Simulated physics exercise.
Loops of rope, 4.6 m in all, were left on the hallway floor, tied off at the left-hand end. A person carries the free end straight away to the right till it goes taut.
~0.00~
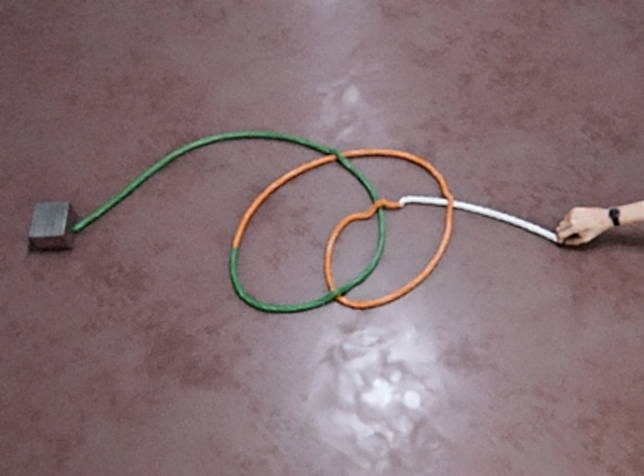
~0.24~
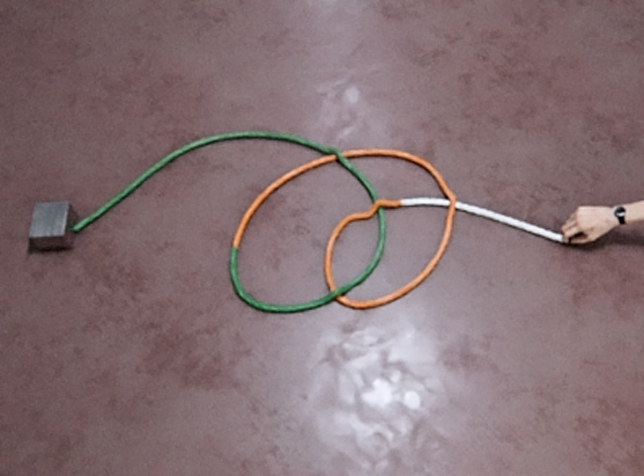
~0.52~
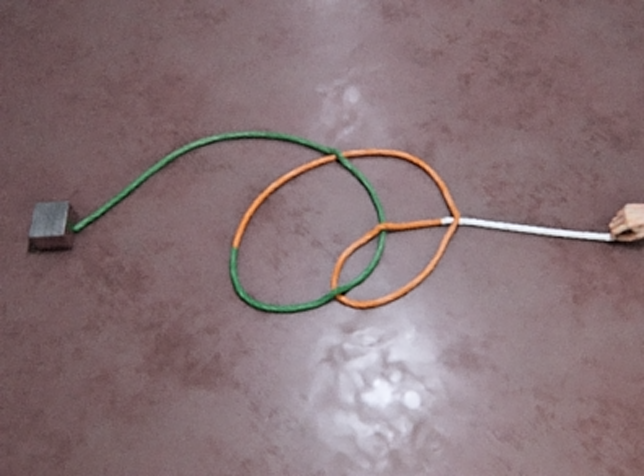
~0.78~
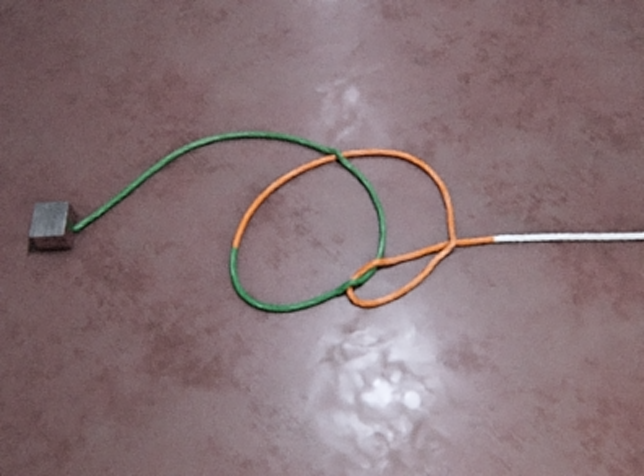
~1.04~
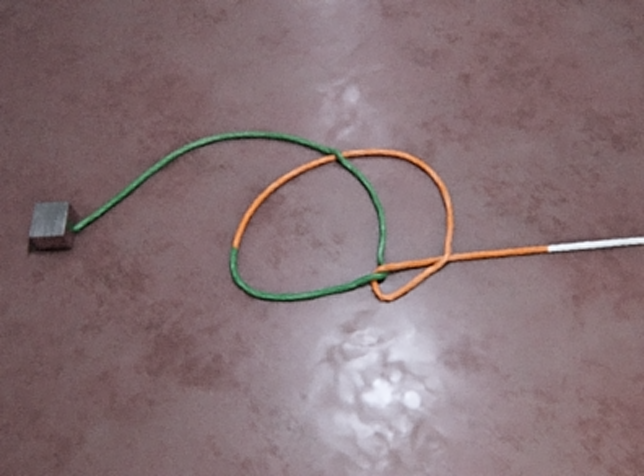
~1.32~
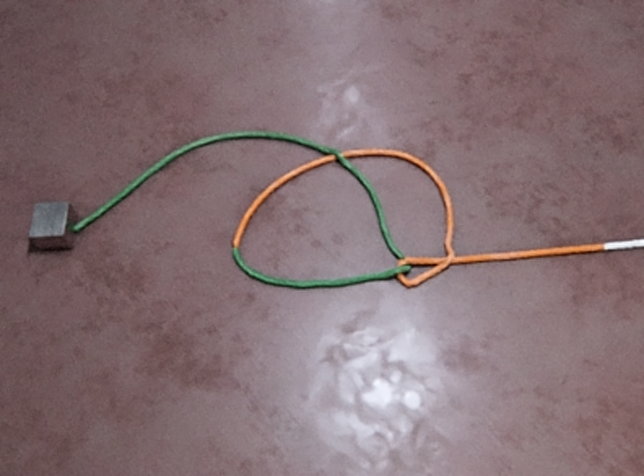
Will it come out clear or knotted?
Outcome: The rope knots.
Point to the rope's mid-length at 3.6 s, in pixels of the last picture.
Near (512, 215).
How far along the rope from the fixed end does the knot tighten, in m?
About 1.8 m.
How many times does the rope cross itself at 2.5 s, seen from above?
The count is 4.
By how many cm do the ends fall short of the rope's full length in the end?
About 35 cm.
After 2.5 s, the ends are 2.8 m apart, loops still 15 cm across.
After 3.6 s, the ends are 3.5 m apart, with a tight lump 2.7 m from the fixed end.
After 4.8 s, the ends are 4.2 m apart, with a tight lump 2.2 m from the fixed end.
After 5.9 s, the ends are 4.2 m apart, loops still 7 cm across.
After 6.2 s, the ends are 4.2 m apart, loops still 8 cm across.
